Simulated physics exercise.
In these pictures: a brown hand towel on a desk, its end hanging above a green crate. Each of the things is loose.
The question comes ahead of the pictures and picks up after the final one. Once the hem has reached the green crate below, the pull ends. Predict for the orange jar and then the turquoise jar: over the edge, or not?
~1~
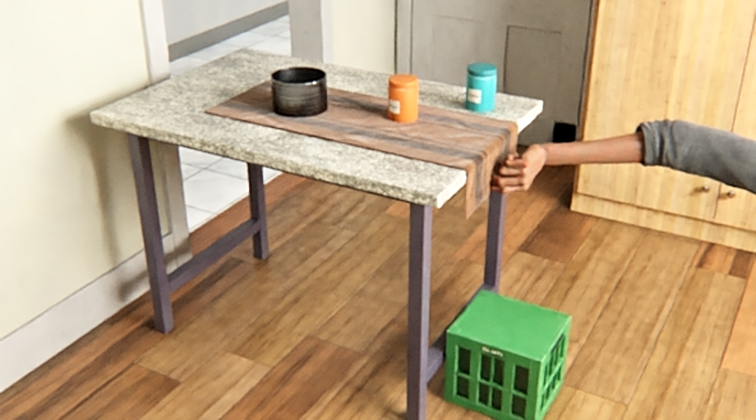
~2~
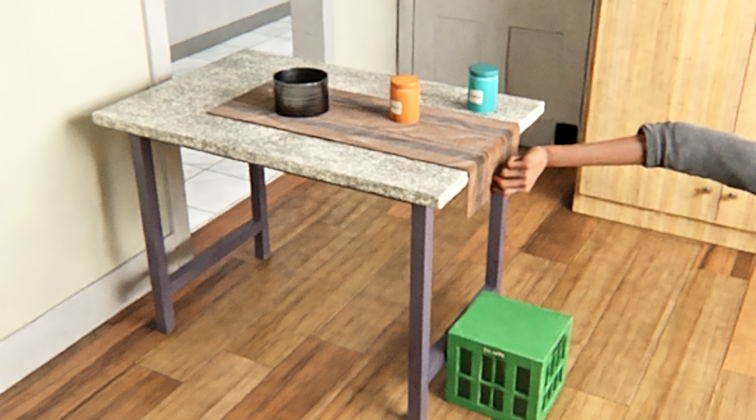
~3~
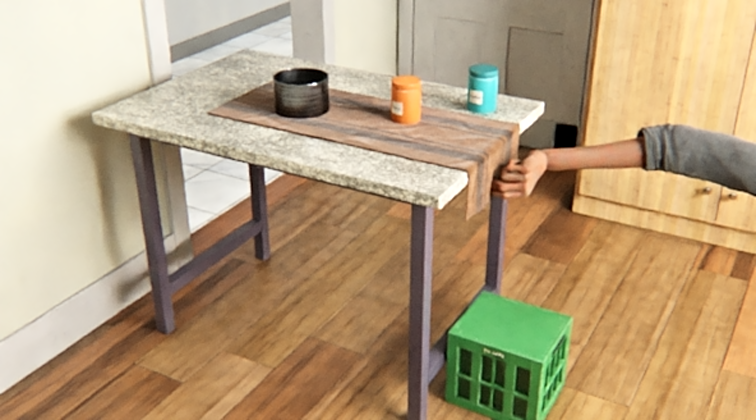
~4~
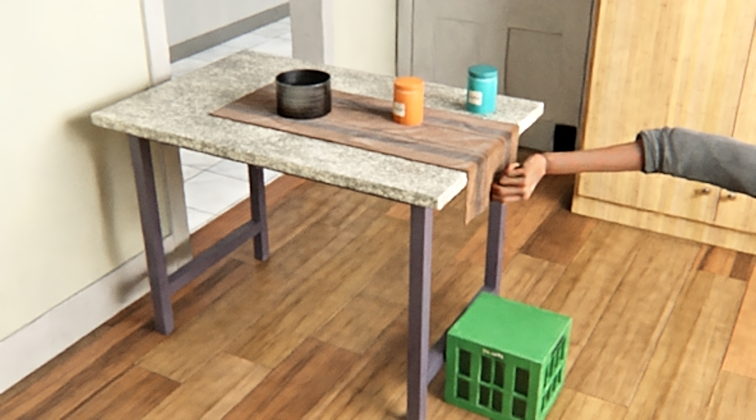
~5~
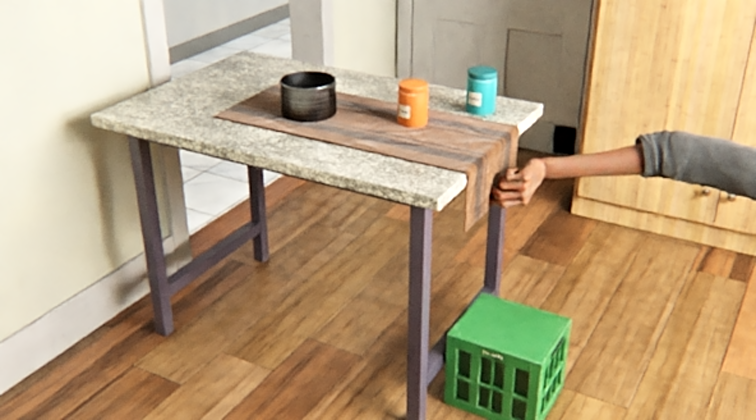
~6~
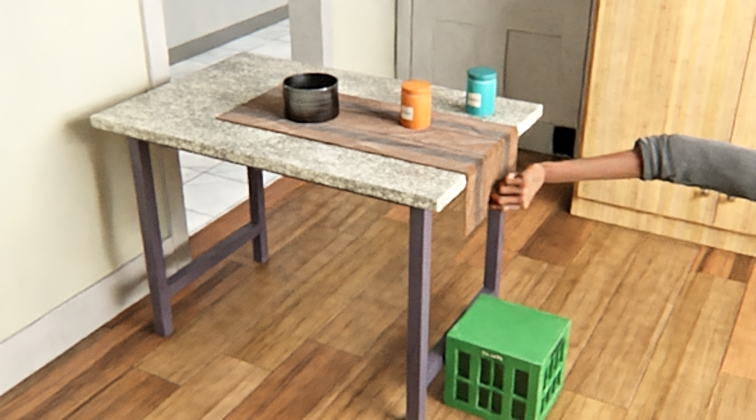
Prediction - orange jar: Over; turquoise jar: Not over.
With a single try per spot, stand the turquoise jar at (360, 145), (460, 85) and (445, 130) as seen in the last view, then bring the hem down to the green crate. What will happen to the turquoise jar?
In the first case it remains up there; in the second case it stays on; in the third case it comes down.
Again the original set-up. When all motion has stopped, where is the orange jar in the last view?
It ends up somewhere near (544, 291).
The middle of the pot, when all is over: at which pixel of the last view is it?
It ends up at pixel (423, 120) in the last view.
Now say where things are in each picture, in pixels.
Hand towel end (465, 219); orange jar (403, 79); turquoise jar (482, 67); pot (299, 75); top of the crate (520, 340), in the first frame.
Hand towel end (467, 220), far hem (206, 113); turquoise jar (484, 68); turquoise jar stands beside the cloth, in the second frame.
Hand towel end (465, 221); orange jar (406, 80), in the third frame.
Hand towel end (465, 225), far hem (209, 114); turquoise jar (483, 69), in the fourth frame.
Hand towel end (465, 232); orange jar (413, 83), in the fifth frame.
Hand towel end (464, 237), far hem (215, 118); orange jar (416, 85); turquoise jar (482, 71); top of the crate (520, 344), in the sixth frame.
Then, 0.50 s later than the last view, hem going down; orange jar carried along near (444, 110); turquoise jar as before.
Then, 1.26 s later than the last view, hem going down; orange jar carried along near (489, 119); turquoise jar as before.
Then, 2.02 s later than the last view, hem on the crate; orange jar down below near (544, 291); turquoise jar as before.
Finally, hem on the crate; orange jar down below near (544, 291); turquoise jar as before. The orange jar goes over the edge and the turquoise jar keeps clear of the edge.
